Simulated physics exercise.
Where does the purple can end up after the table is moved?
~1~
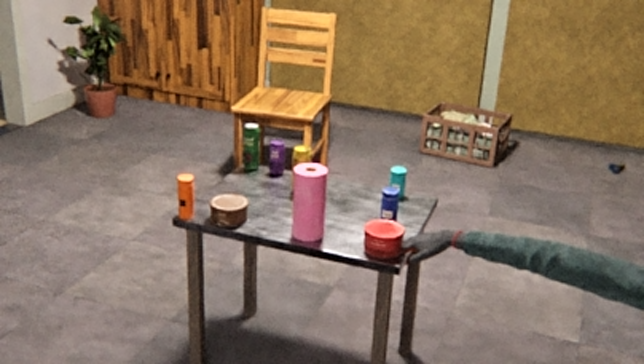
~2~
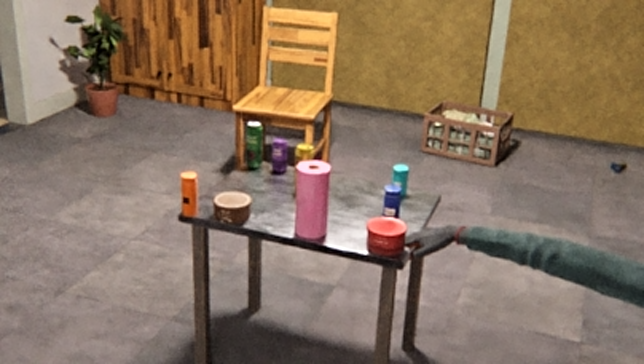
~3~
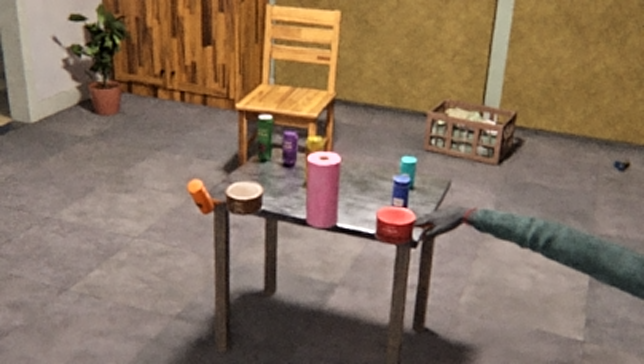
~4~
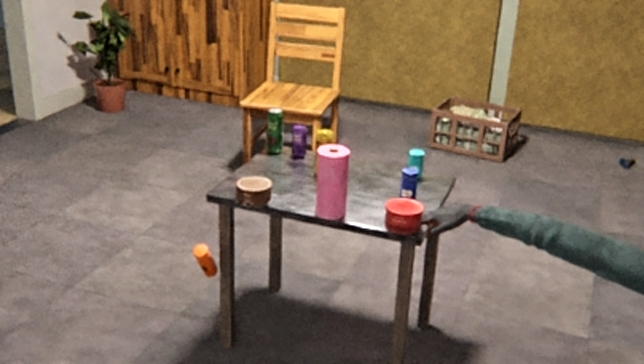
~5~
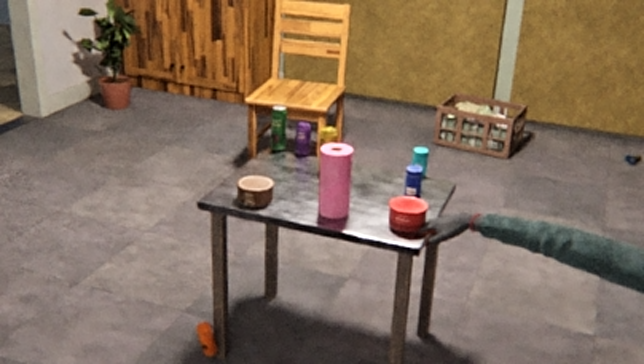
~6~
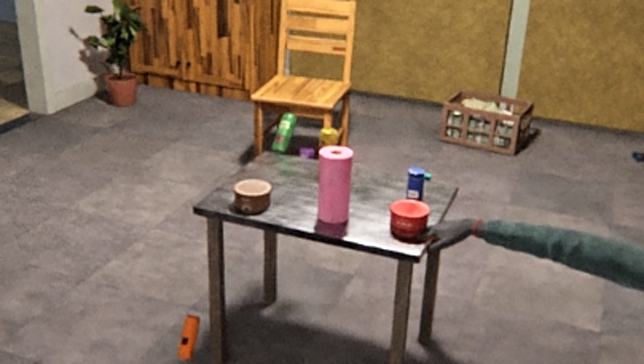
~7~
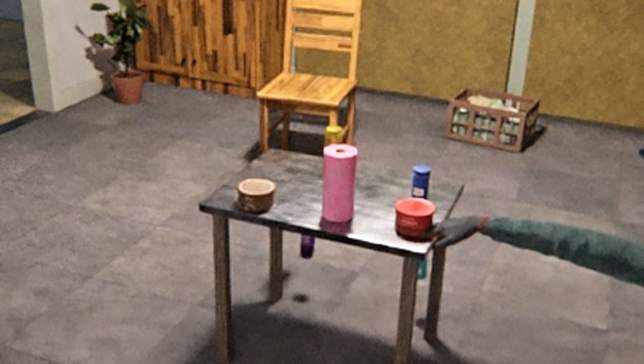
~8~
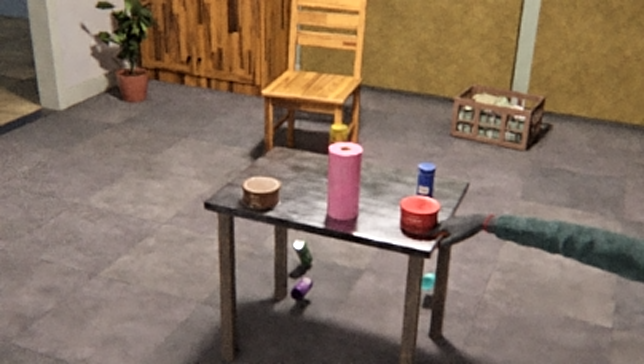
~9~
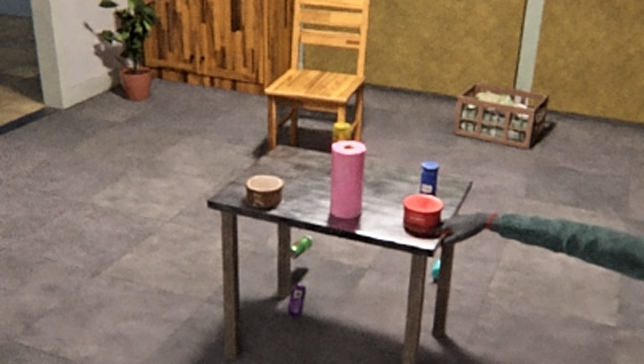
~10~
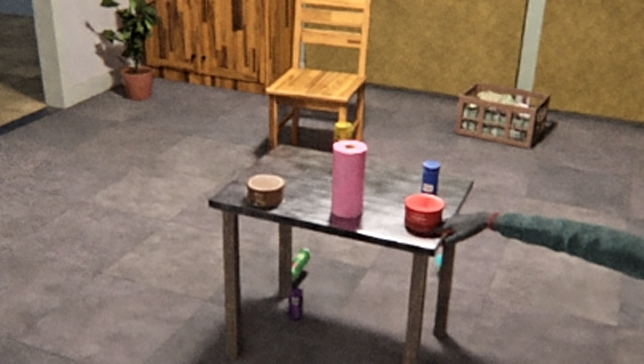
It ends up off the table, having dropped down after the orange shaker had already fallen.
